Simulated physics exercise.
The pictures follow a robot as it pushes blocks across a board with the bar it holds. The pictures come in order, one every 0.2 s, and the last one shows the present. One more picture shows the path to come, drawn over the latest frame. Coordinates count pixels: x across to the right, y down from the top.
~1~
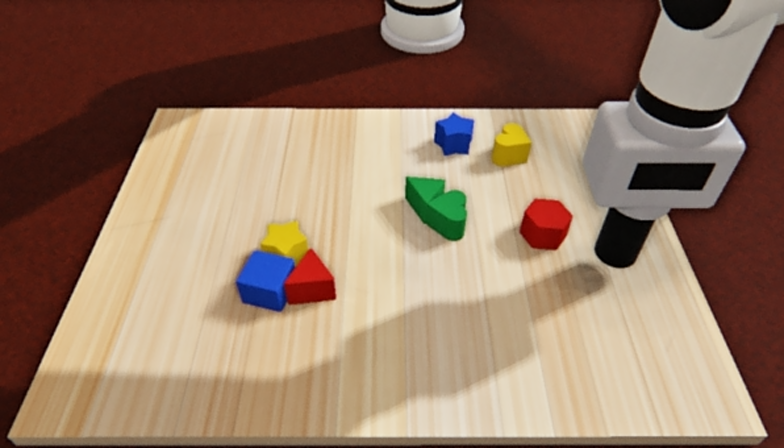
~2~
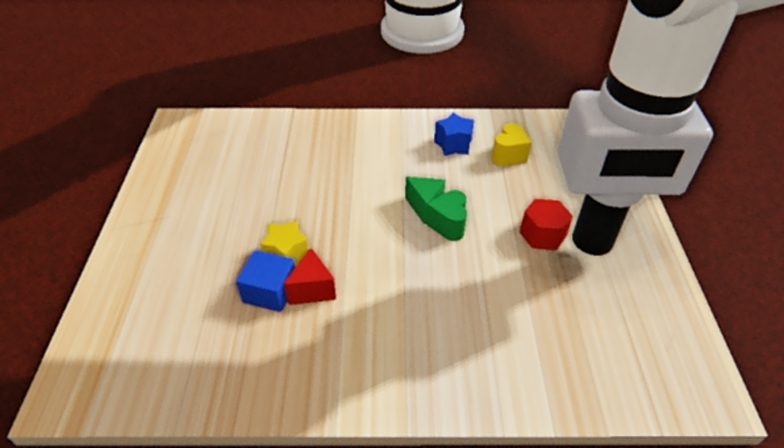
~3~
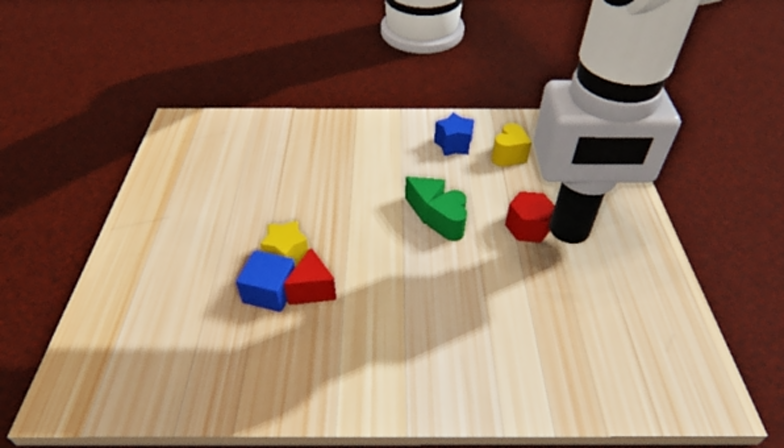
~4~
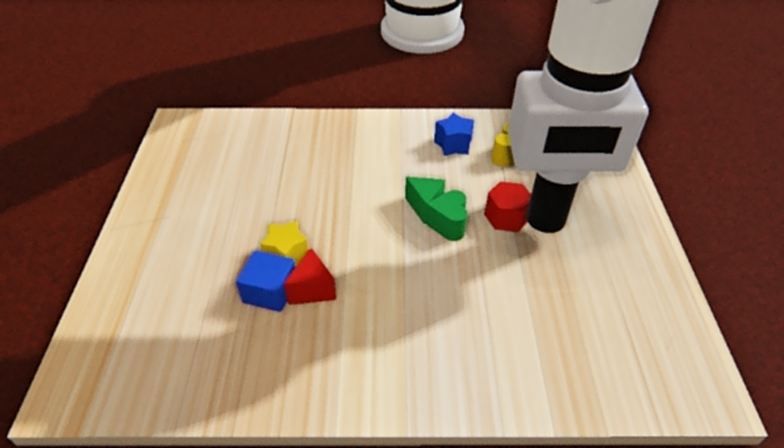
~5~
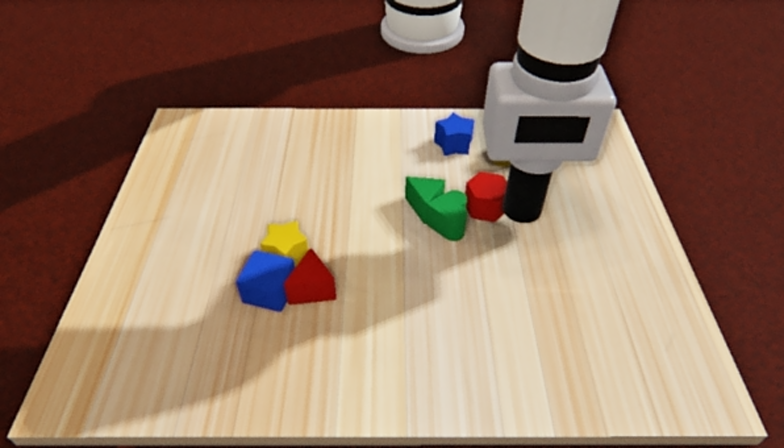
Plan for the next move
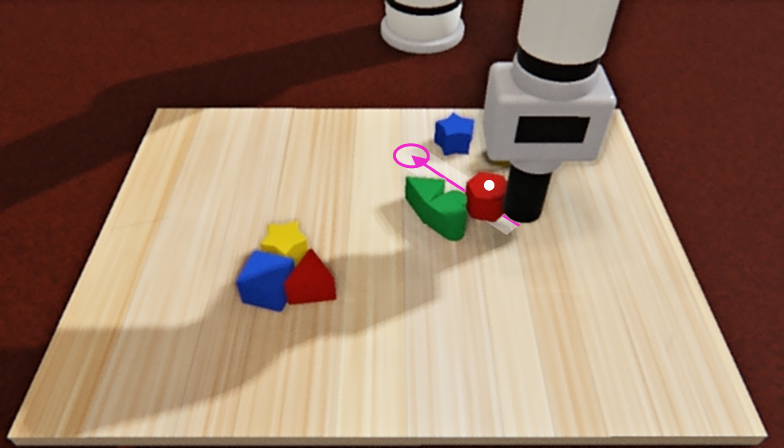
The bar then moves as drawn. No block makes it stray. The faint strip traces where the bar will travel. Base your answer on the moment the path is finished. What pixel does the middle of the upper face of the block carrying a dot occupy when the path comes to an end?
Its top middle: (375, 128).
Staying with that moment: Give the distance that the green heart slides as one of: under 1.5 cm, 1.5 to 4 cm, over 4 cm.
The distance will be below 1.5 cm.
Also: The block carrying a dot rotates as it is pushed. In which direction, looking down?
My answer: Anticlockwise.
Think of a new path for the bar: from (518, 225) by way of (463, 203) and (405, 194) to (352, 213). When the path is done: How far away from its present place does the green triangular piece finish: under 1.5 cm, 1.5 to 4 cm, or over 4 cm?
The shift is above 4 cm.
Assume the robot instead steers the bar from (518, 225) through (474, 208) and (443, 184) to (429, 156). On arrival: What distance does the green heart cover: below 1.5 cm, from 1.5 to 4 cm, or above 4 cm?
It goes under 1.5 cm.
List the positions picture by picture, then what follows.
Bar's lower end (615, 253); green triangular piece (426, 185); green heart (451, 204); blue star (456, 124); red six-sided block (549, 213), in the first frame.
Bar (592, 241); blocks still, in the second frame.
Bar (569, 230); red six-sided block (533, 205), in the third frame.
Bar (546, 219); red six-sided block (511, 195), in the fourth frame.
Bar (522, 210); green triangular piece (426, 185); green heart (451, 204); blue star (456, 124); red six-sided block (489, 185), in the fifth frame.
Drawn move, in a line from (518, 225) to (411, 156); the dot is on the red six-sided block.
The first path, step by step. One third of the way, bar (481, 185); green triangular piece (420, 185), turned 20° anticlockwise; red six-sided block (448, 164), turned 15° anticlockwise.
Two thirds of the way, bar (445, 162); green triangular piece (416, 184), turned 45° anticlockwise; red six-sided block (411, 145), turned 30° anticlockwise.
At the end, bar (412, 141); green triangular piece (416, 184), turned 45° anticlockwise; green heart still; blue star still; red six-sided block (375, 128), turned 50° anticlockwise.
